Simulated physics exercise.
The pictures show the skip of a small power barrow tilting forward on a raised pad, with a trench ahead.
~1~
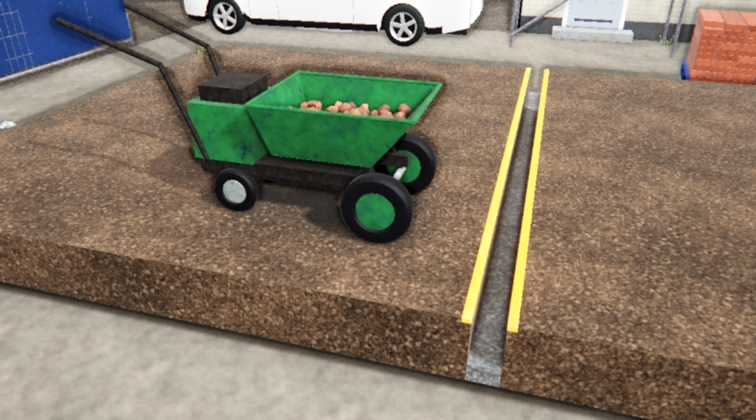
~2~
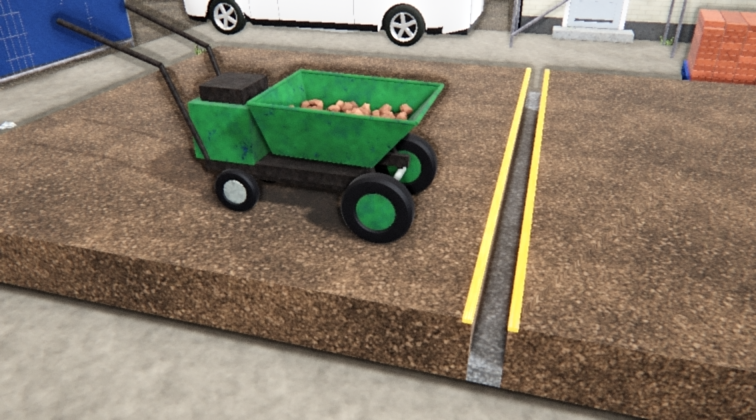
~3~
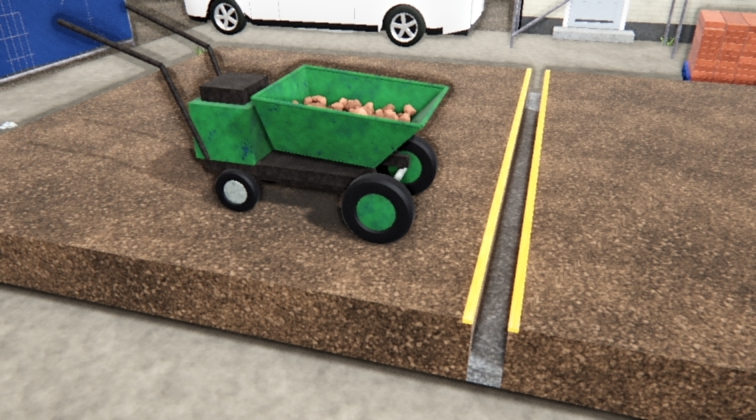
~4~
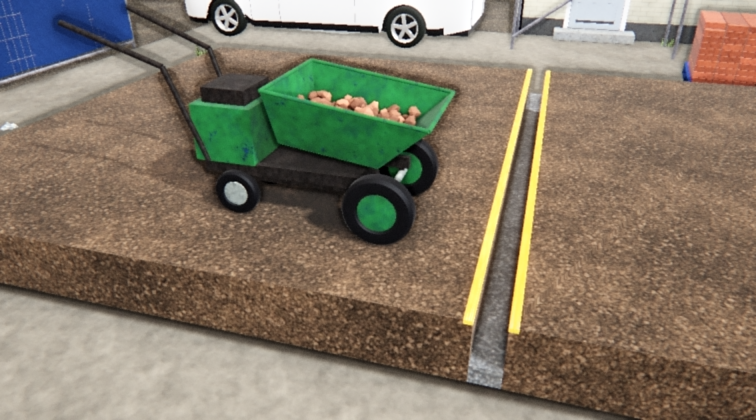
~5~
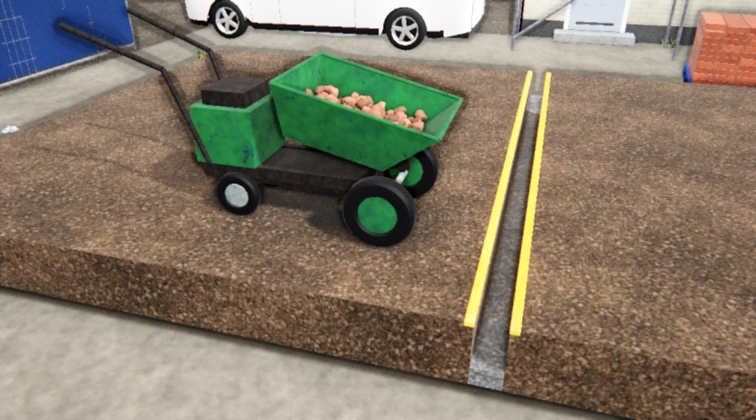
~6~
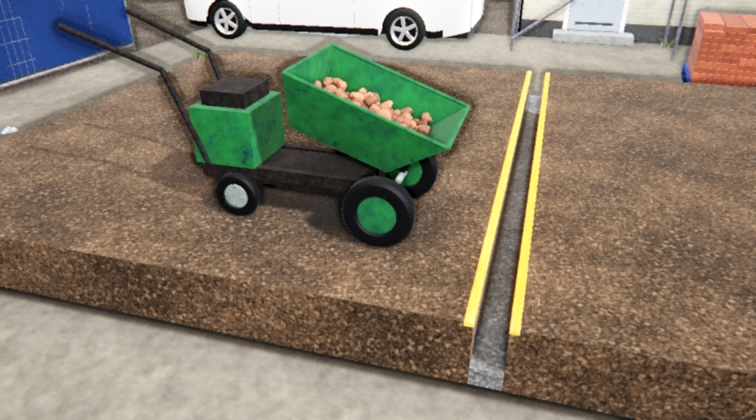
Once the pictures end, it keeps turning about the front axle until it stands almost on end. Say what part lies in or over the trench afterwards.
The trench takes the larger part.
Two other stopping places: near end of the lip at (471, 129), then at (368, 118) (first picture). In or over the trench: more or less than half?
At the first place the smaller part, at the second below a half.
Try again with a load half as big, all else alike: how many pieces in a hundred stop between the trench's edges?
Near 100 %.
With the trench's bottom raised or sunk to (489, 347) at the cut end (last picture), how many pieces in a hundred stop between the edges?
Close to 60 per cent.
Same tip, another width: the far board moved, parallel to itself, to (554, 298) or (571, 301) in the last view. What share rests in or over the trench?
In turn 100 and 100 in a hundred.
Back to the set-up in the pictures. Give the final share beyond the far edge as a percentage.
It comes to 15 per cent or so.
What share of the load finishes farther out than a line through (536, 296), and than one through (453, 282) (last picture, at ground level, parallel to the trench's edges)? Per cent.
Roughly 10 per cent, and 100 per cent.
Shortly afterwards, skip tipped steeply; the whole lot in the skip.
Next, skip tipped steeply; all but a few in the skip; only a few short of the trench; a little in or heaped over the trench.
Some moments later, skip tipped right over; a little in the skip; only a few short of the trench; the bulk in or heaped over the trench; a little beyond it.
In the end, skip tipped right over; a little short of the trench; the bulk in or heaped over the trench; a little beyond it.
